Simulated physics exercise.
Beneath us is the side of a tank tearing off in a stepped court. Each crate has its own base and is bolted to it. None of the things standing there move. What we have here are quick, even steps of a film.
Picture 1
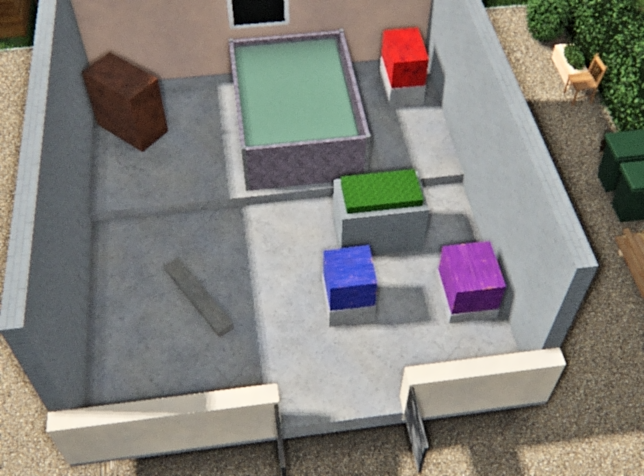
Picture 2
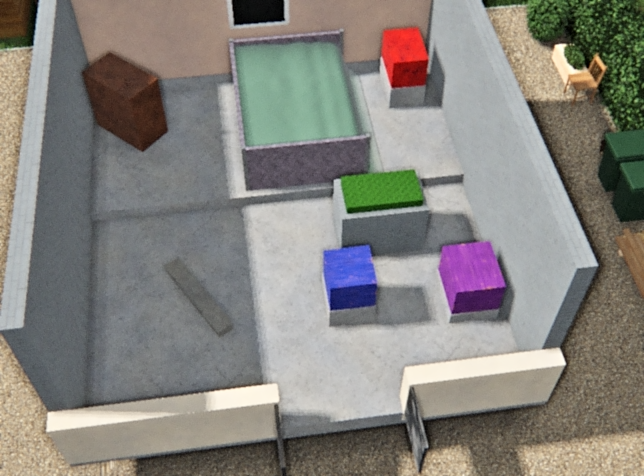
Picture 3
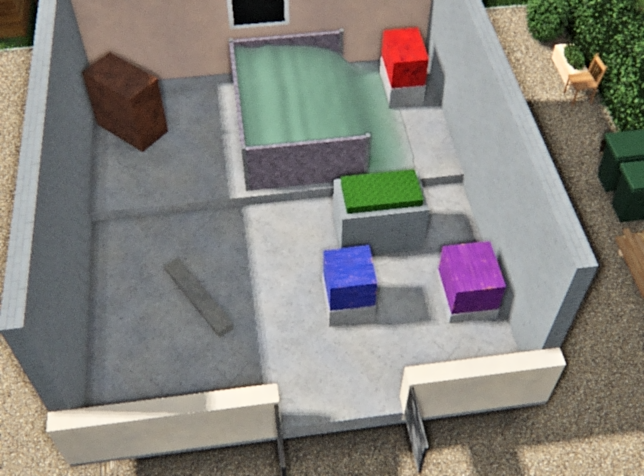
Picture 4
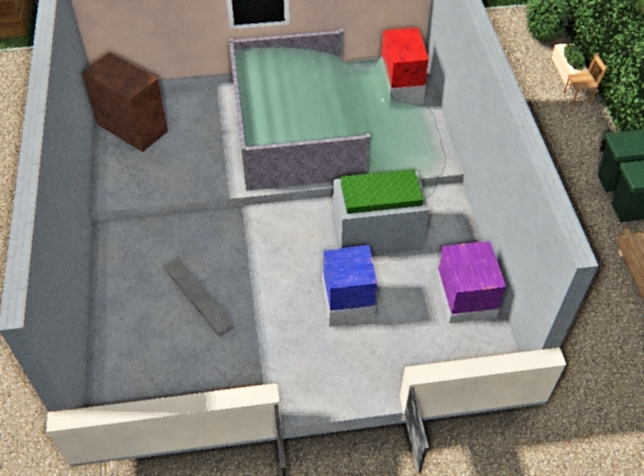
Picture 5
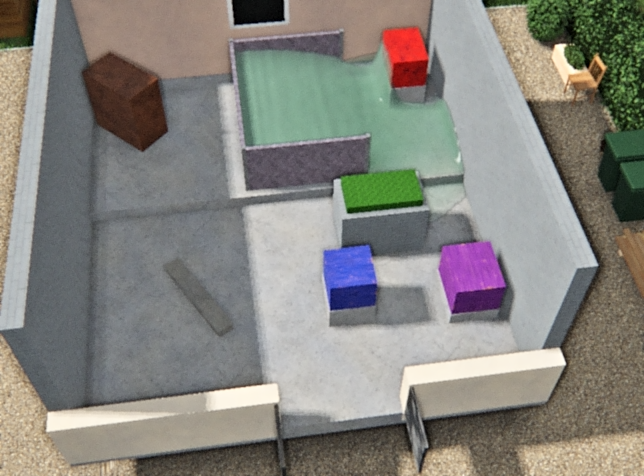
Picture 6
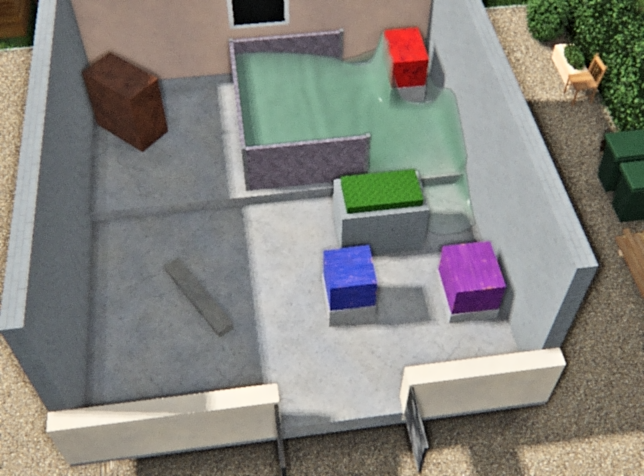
Green water pours out of the tank's open right side and spreads around the red block.
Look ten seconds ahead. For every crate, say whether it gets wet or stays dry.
Purple crate: Wet; blue crate: Dry; red crate: Wet.
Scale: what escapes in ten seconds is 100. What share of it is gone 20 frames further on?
I make it 15 per cent.
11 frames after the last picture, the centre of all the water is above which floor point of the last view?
Close to pixel (375, 146).
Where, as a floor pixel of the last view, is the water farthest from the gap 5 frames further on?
Close to (507, 333).
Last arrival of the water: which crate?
Pick: The blue-painted one.
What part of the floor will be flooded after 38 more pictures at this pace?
I'd say 80 per cent.
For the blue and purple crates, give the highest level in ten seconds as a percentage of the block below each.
Roughly 80 and 280 per cent respectively.
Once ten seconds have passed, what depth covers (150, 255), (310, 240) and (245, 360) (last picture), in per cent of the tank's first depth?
Roughly 10, 6 and 14 per cent, in turn.
A moment on, water covers 20 % of the floor; the purple crate water round its plinth, the blue crate not reached, the red crate water round its plinth.
Next, water covers 35 % of the floor; the purple crate water round its plinth, the blue crate water round its plinth, the red crate water round its plinth.
Then, water covers 60 % of the floor; the purple crate water round its plinth, the blue crate water round its plinth, the red crate water round its plinth.
Later, water covers 80 % of the floor; the purple crate water round its plinth, the blue crate water round its plinth, the red crate water round its plinth.
In the end, water covers 90 % of the floor; the purple crate was topped, the blue crate stayed above the water, the red crate was topped.
